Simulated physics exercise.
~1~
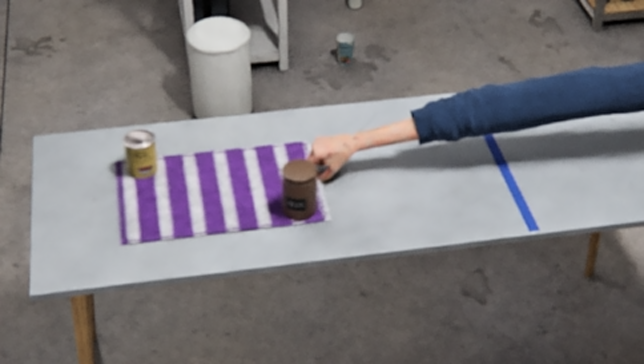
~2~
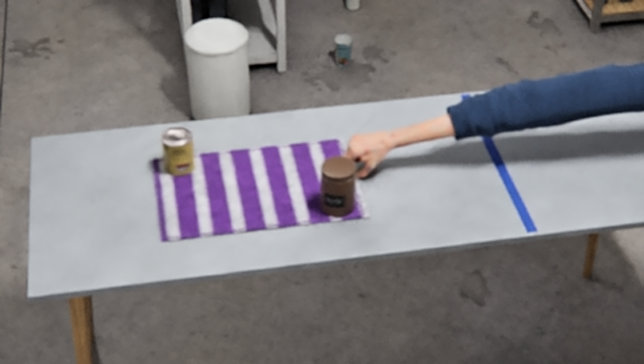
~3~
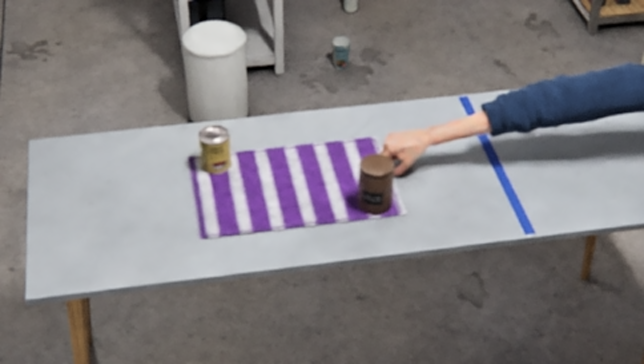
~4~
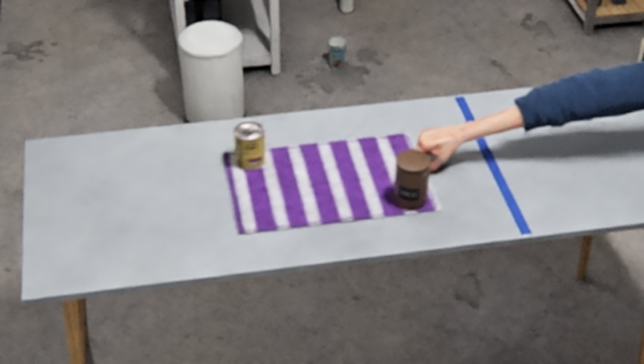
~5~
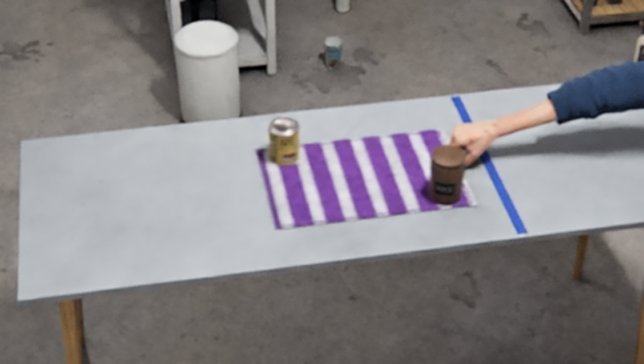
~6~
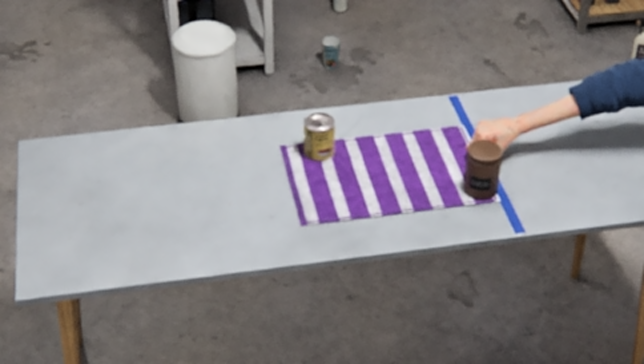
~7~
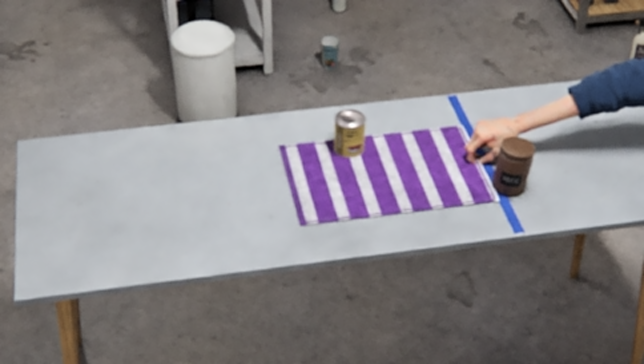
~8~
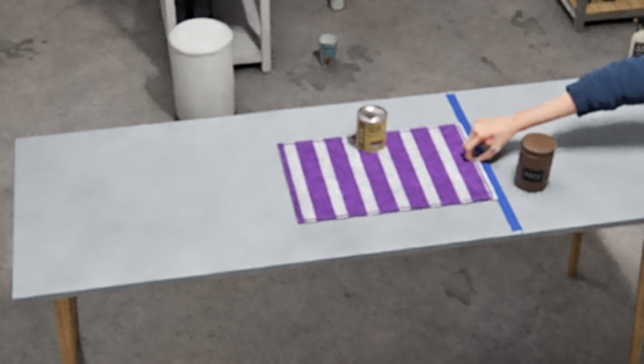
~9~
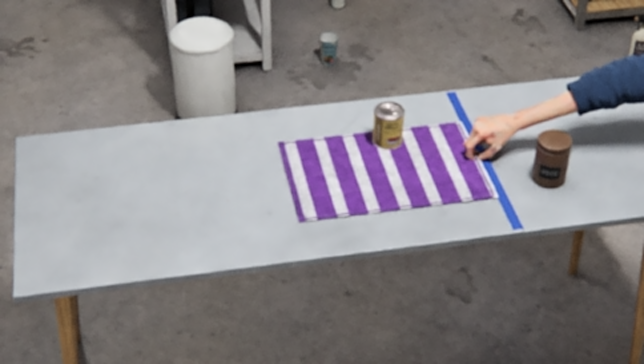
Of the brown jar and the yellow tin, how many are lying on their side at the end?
None of them are, as the brown jar stands upright on the table past the tape and the yellow tin stands upright on the striped cloth.
